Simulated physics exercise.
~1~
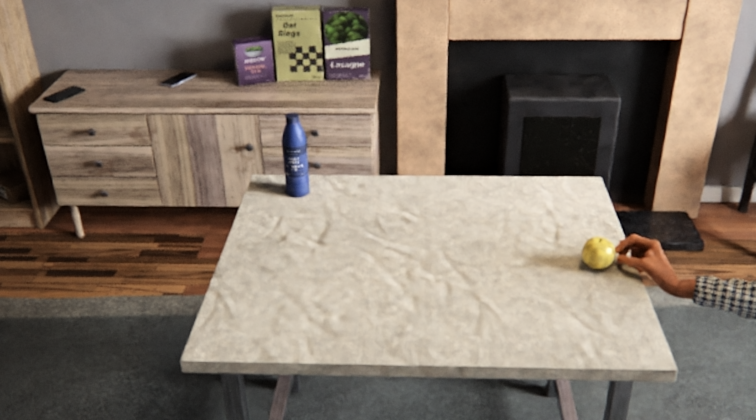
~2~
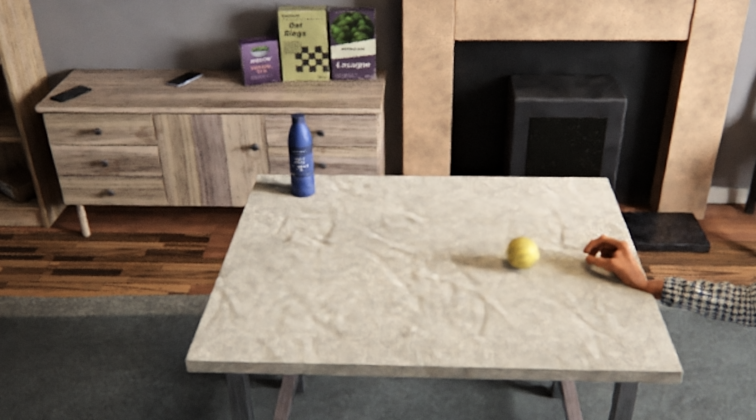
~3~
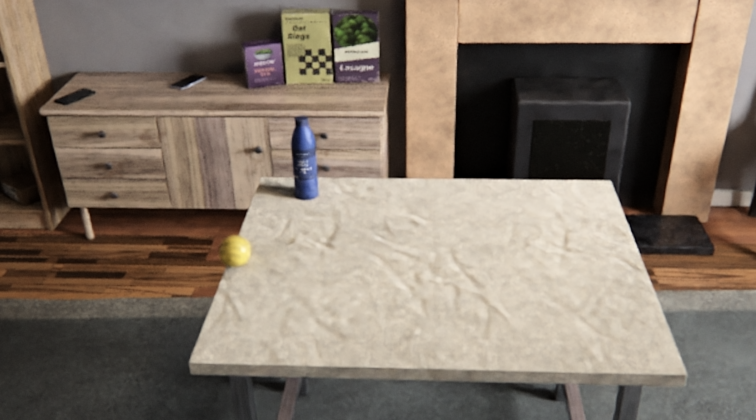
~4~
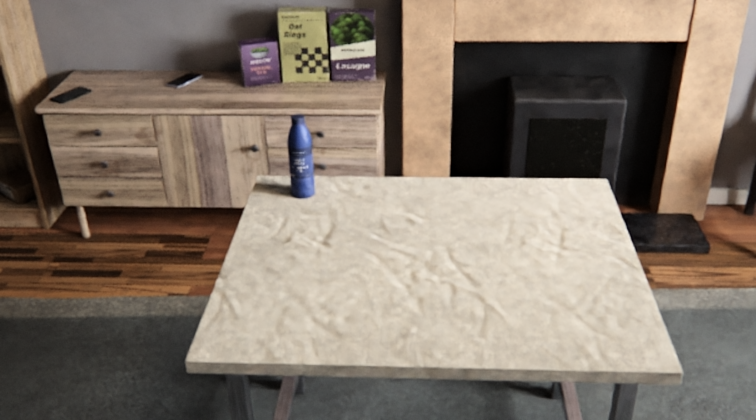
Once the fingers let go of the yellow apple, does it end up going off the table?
Yes, the yellow apple travels left across the table and goes over the left edge.
